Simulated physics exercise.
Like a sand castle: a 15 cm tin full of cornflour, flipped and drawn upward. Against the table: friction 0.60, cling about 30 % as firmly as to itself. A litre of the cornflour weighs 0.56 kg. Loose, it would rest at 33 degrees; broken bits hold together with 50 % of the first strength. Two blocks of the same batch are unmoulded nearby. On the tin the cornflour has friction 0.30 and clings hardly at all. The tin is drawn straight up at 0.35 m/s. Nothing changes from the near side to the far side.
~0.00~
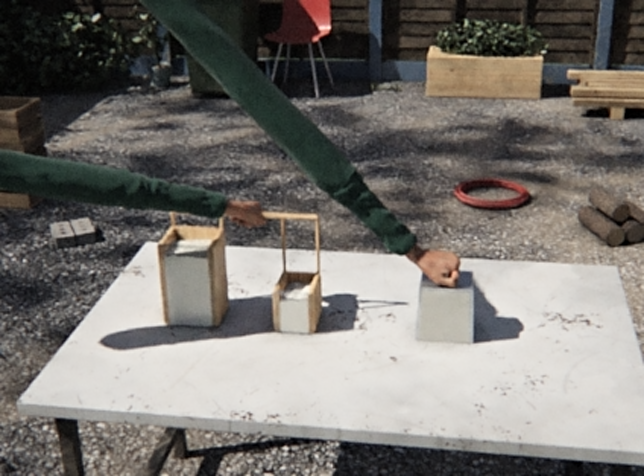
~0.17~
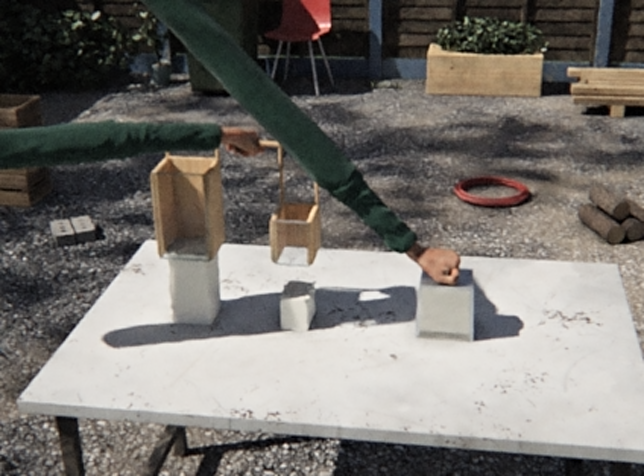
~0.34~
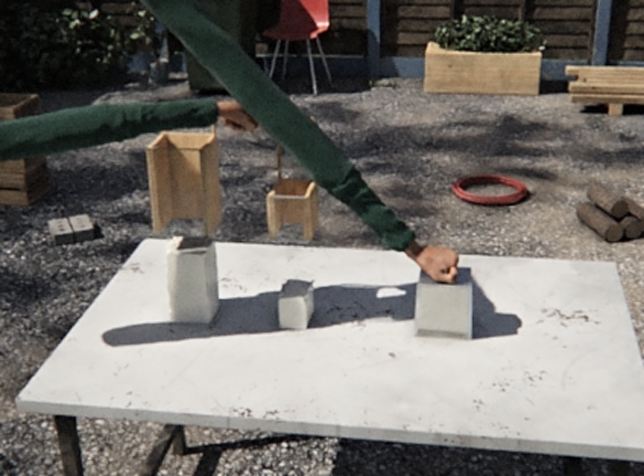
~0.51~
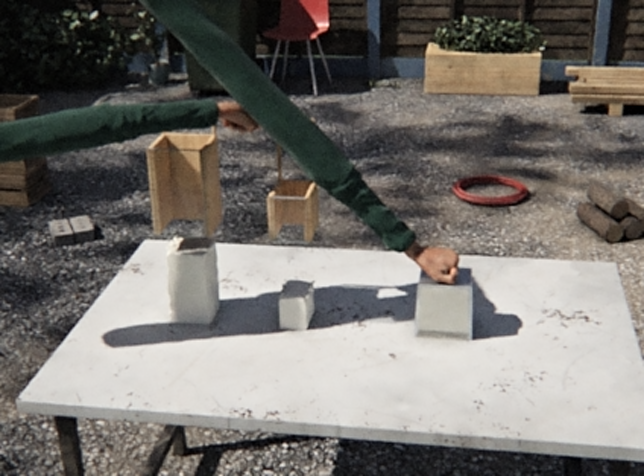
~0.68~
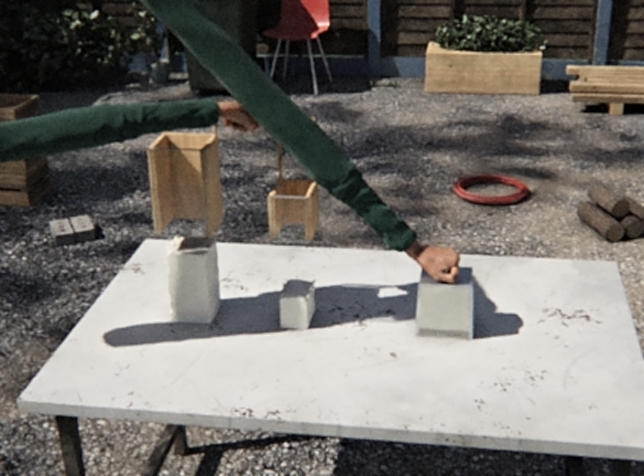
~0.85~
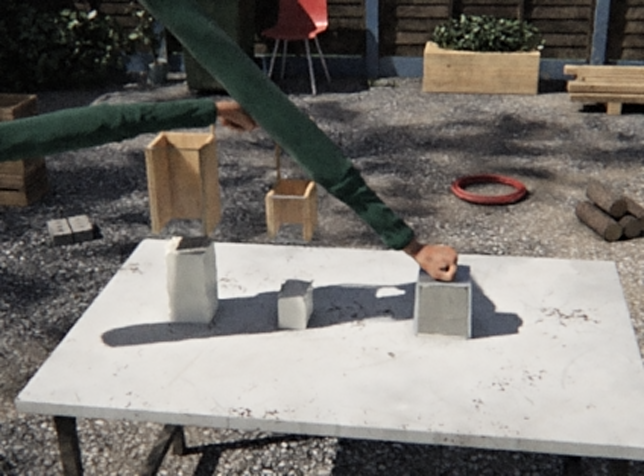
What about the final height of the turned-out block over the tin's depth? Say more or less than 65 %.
The result is more than 65 %.
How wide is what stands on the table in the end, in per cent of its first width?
Roughly 90 %.
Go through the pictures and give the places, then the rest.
In the first picture, top corner of the tin at (469, 293), not yet moved; top of the cornflour at (436, 292); blocks stand 21 cm, 9.9 cm (left to right).
In the second picture, top corner of the tin at (469, 291), not yet moved; top of the cornflour at (436, 289); blocks stand 21 cm, 9.9 cm (left to right).
In the third picture, top corner of the tin at (468, 289), not yet moved; top of the cornflour at (434, 288); blocks stand 21 cm, 9.9 cm (left to right).
In the fourth picture, top corner of the tin at (468, 290), not yet moved; top of the cornflour at (435, 288); blocks stand 21 cm, 9.9 cm (left to right).
In the fifth picture, top corner of the tin at (469, 289), not yet moved; top of the cornflour at (435, 288); blocks stand 21 cm, 9.9 cm (left to right).
In the sixth picture, top corner of the tin at (467, 287), moved 5 mm; top of the cornflour at (431, 287); blocks stand 21 cm, 9.9 cm (left to right).
After 1.10 s, the tin is up by 8.7 cm.
After 1.39 s, the tin is up by 19 cm; what stands on the table is 99 % of the tin's depth.
After 1.68 s, the tin is up by 27 cm; what stands on the table is 99 % of the tin's depth.
After 1.97 s, the tin is up by 27 cm; what stands on the table is 99 % of the tin's depth.
After 2.07 s, at the end, the tin is up by 27 cm; what stands on the table is 99 % of the tin's depth.
